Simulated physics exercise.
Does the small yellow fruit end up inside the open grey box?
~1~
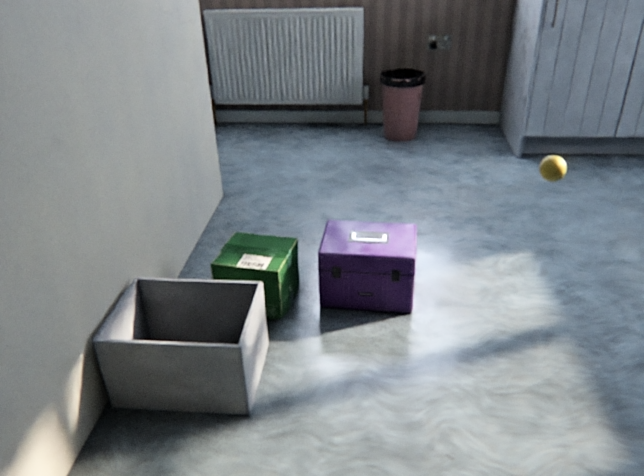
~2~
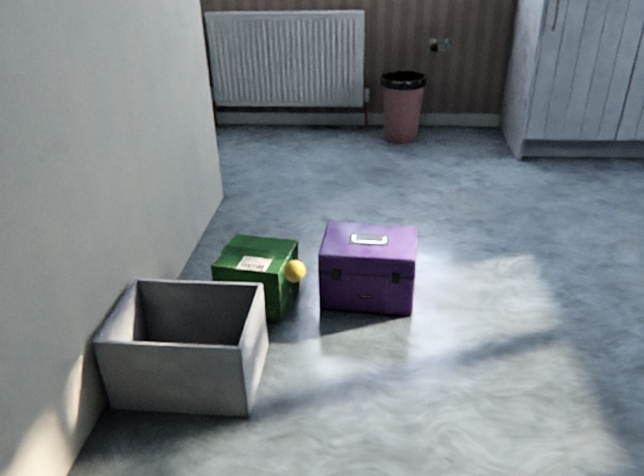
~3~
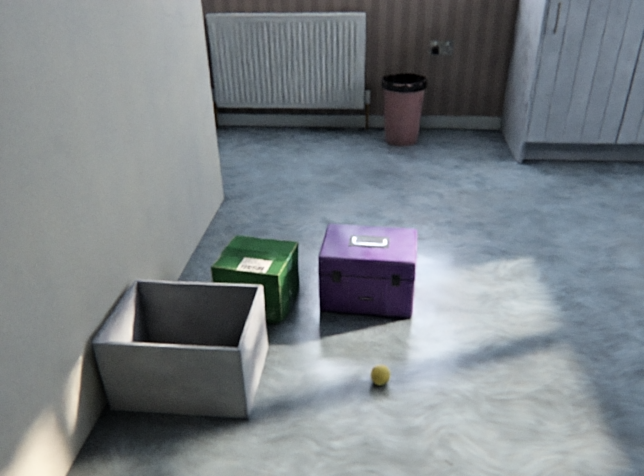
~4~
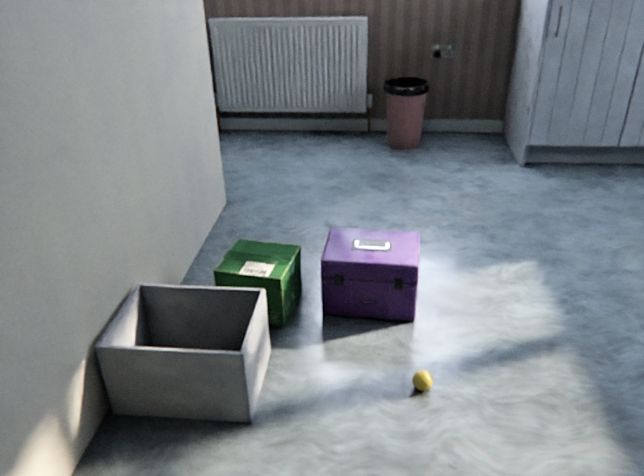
No, it ends up outside the box, on the floor to its right.
